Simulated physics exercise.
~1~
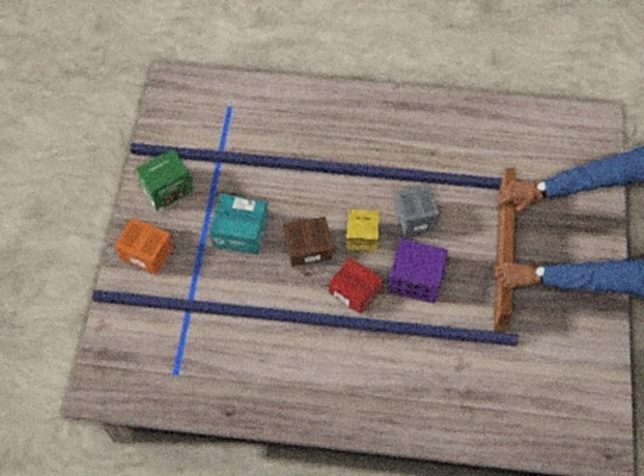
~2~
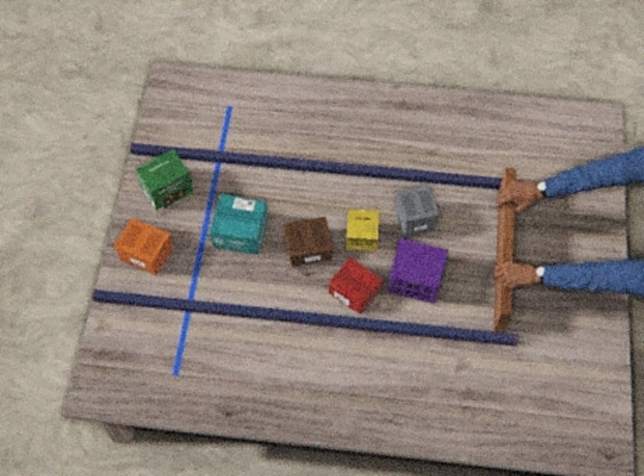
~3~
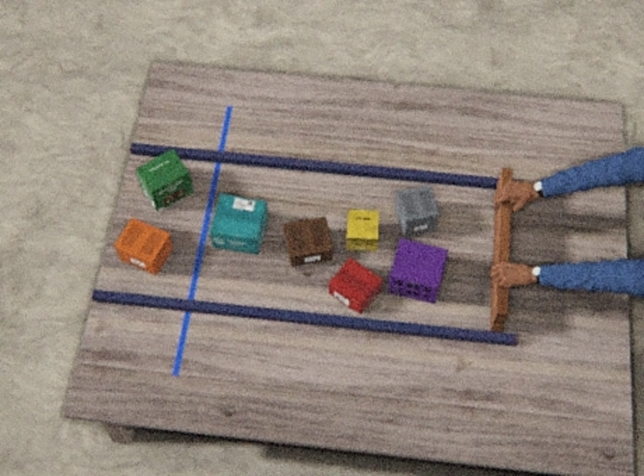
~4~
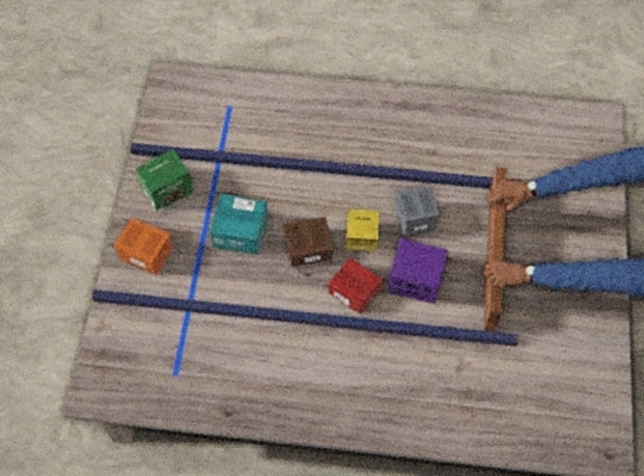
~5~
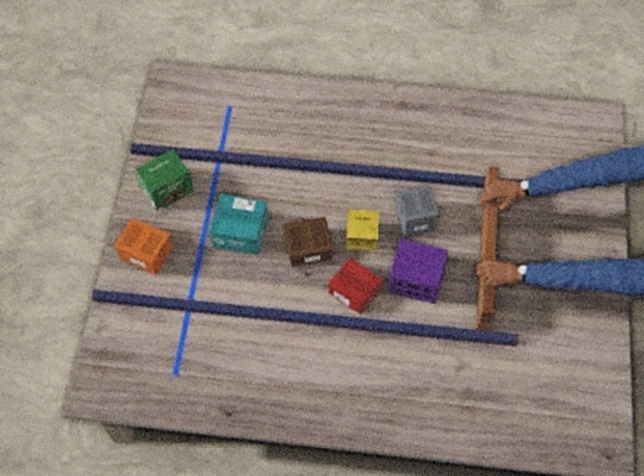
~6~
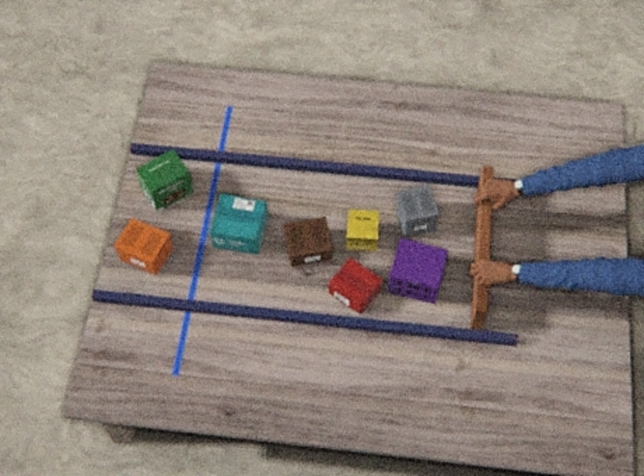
Hands in blue sleeves sliding a wooden plank slightly left between two dark battens towards eight coloured boxes, which stay still.
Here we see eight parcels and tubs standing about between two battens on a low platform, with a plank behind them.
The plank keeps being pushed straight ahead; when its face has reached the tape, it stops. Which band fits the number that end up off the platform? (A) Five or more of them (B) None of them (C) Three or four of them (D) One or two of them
D, one or two of them.
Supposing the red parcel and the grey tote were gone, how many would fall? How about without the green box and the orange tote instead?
Fallen: 1 in the first try, 0 in the other.
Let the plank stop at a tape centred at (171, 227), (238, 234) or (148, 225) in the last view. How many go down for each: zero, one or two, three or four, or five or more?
In order: Either three or four, then zero, then five or over.
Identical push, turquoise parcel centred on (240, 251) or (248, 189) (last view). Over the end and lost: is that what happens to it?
In turn it falls; holds on.
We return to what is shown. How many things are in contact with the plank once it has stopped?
Counting them up gives 2.
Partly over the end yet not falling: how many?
The number is 3.
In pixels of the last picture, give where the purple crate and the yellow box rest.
About (174, 250), and the other about (164, 213).
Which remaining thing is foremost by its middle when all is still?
It's the turquoise parcel that ends nearest.
Soon after, none off yet; orange tote at rest near (145, 247); green box at rest near (165, 181); turquoise parcel moving near (236, 224).
In the end, the number that fall off is one or two; gone, orange tote.
